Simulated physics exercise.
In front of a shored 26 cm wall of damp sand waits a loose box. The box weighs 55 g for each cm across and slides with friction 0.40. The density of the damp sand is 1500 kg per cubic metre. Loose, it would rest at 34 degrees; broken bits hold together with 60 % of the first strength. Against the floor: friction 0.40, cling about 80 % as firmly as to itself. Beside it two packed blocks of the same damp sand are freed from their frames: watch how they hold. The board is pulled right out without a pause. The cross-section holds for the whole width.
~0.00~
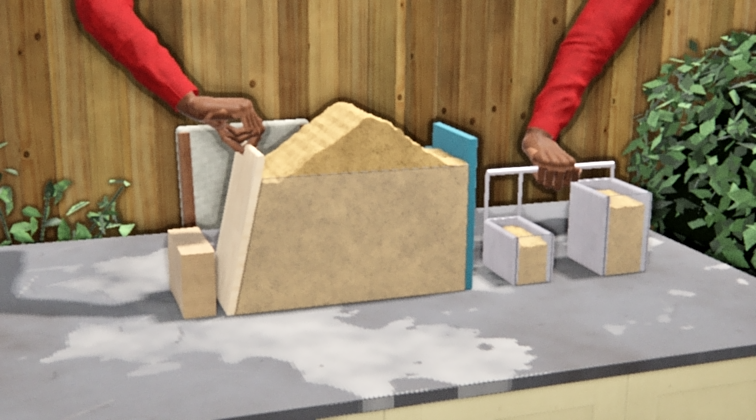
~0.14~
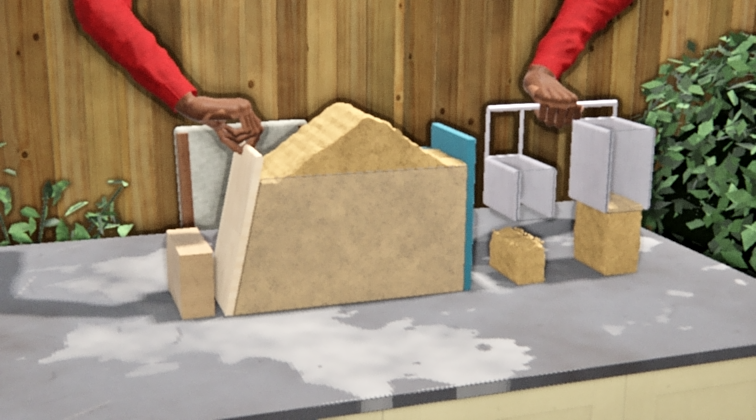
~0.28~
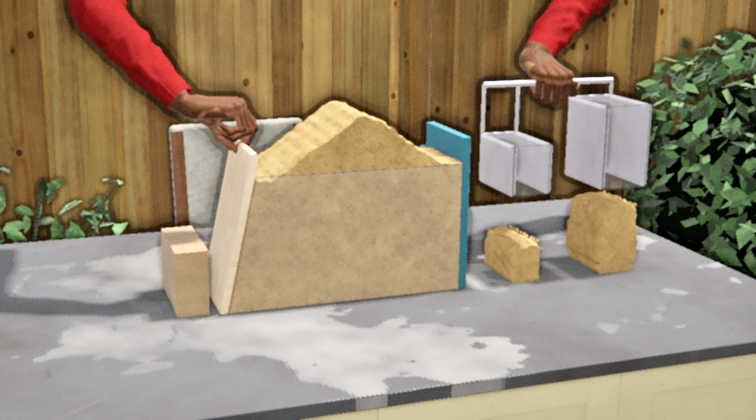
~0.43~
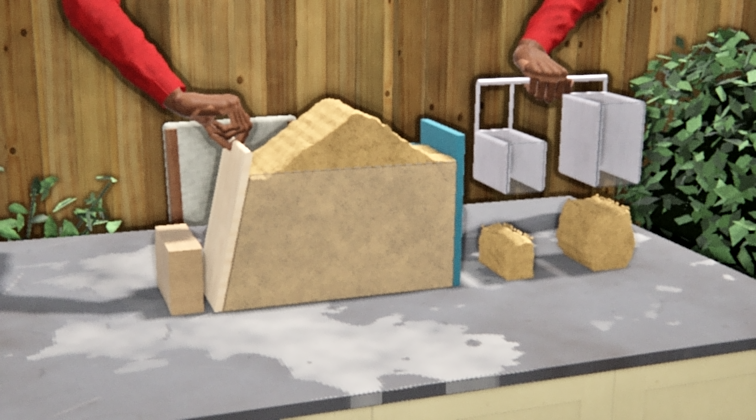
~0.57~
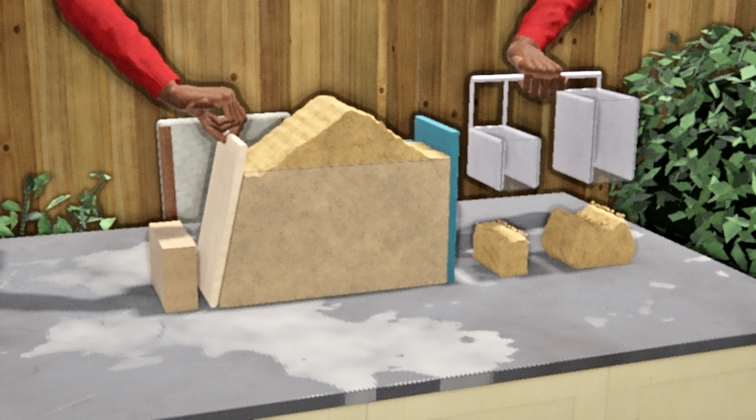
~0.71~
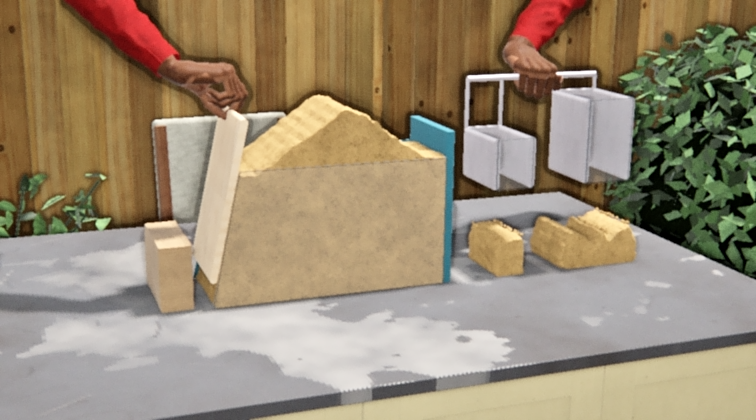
On a grey tabletop before a wooden fence, one hand holds a pale board against a large mound of damp sand while another lifts two joined moulds off two sand blocks. The taller right block slumps and breaks apart, the smaller keeps its height, and the board starts sliding upward.
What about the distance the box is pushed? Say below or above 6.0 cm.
It comes out below 6.0 cm.
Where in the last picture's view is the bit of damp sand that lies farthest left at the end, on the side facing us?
Near (178, 290).
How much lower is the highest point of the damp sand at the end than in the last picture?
Roughly 5.5 cm.
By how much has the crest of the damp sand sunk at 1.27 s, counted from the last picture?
Roughly 0.0 cm.
After 0.97 s, the box has not moved.
After 1.27 s, the box has not moved.
After 1.57 s, the box has not moved.
After 1.87 s, the box has been pushed 2.3 cm.
After 2.19 s, at the end, the box has been pushed 3.6 cm.
